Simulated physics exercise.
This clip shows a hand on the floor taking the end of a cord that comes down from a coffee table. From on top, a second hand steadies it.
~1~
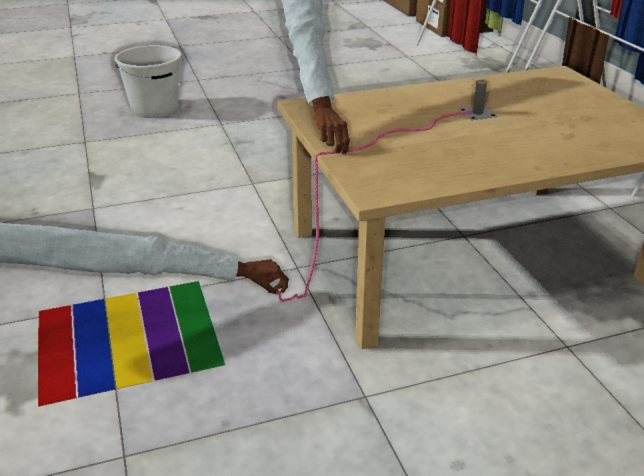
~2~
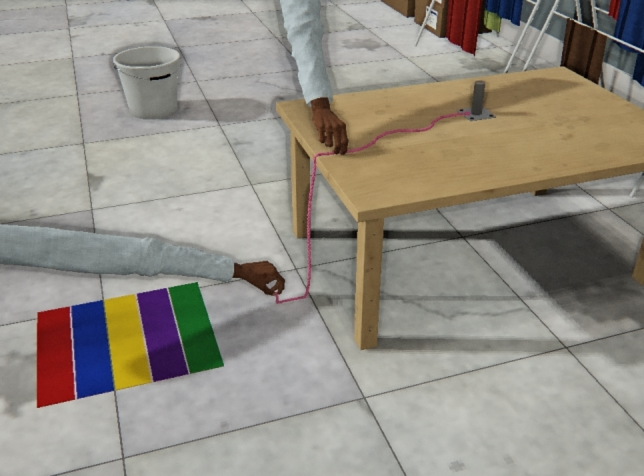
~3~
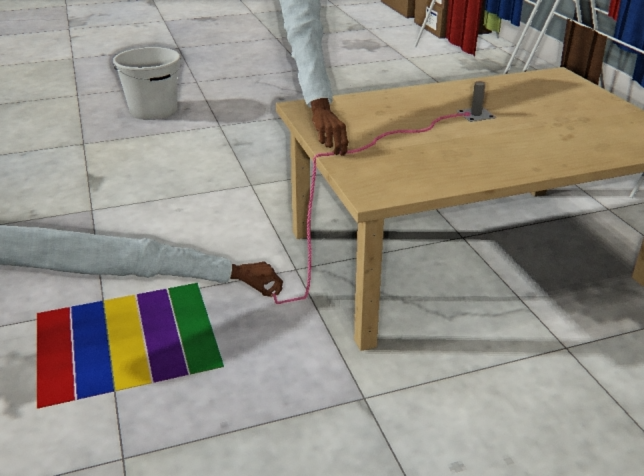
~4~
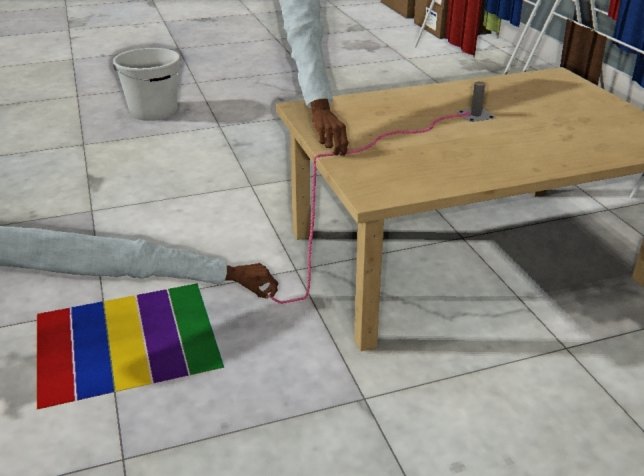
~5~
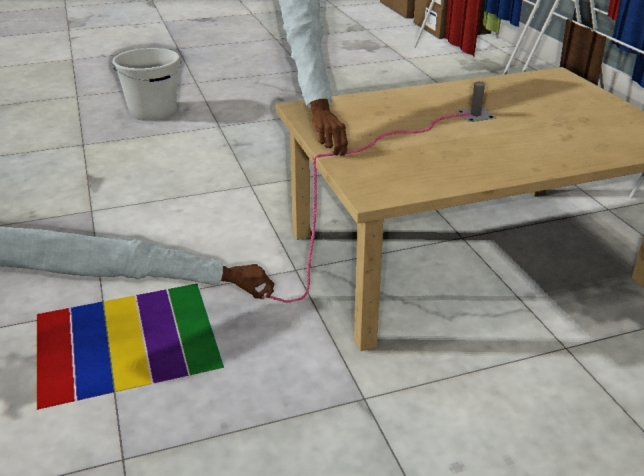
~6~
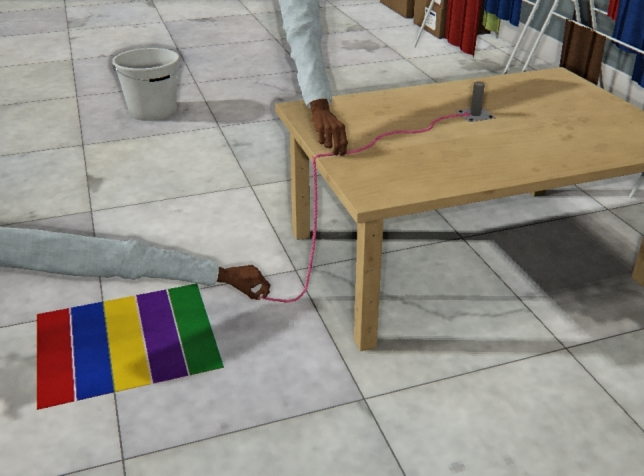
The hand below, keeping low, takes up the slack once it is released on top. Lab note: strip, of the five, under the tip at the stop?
Purple.
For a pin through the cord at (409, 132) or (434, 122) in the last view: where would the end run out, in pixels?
Pixel positions per try: (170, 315); (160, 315).
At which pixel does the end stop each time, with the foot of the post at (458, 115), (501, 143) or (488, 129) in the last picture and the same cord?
The places are (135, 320), (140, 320) and (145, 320).
A little later, end near (215, 306); short of the strips.
Next, end near (179, 313); over green.
When it is tight, end near (158, 318); over purple. The purple one.
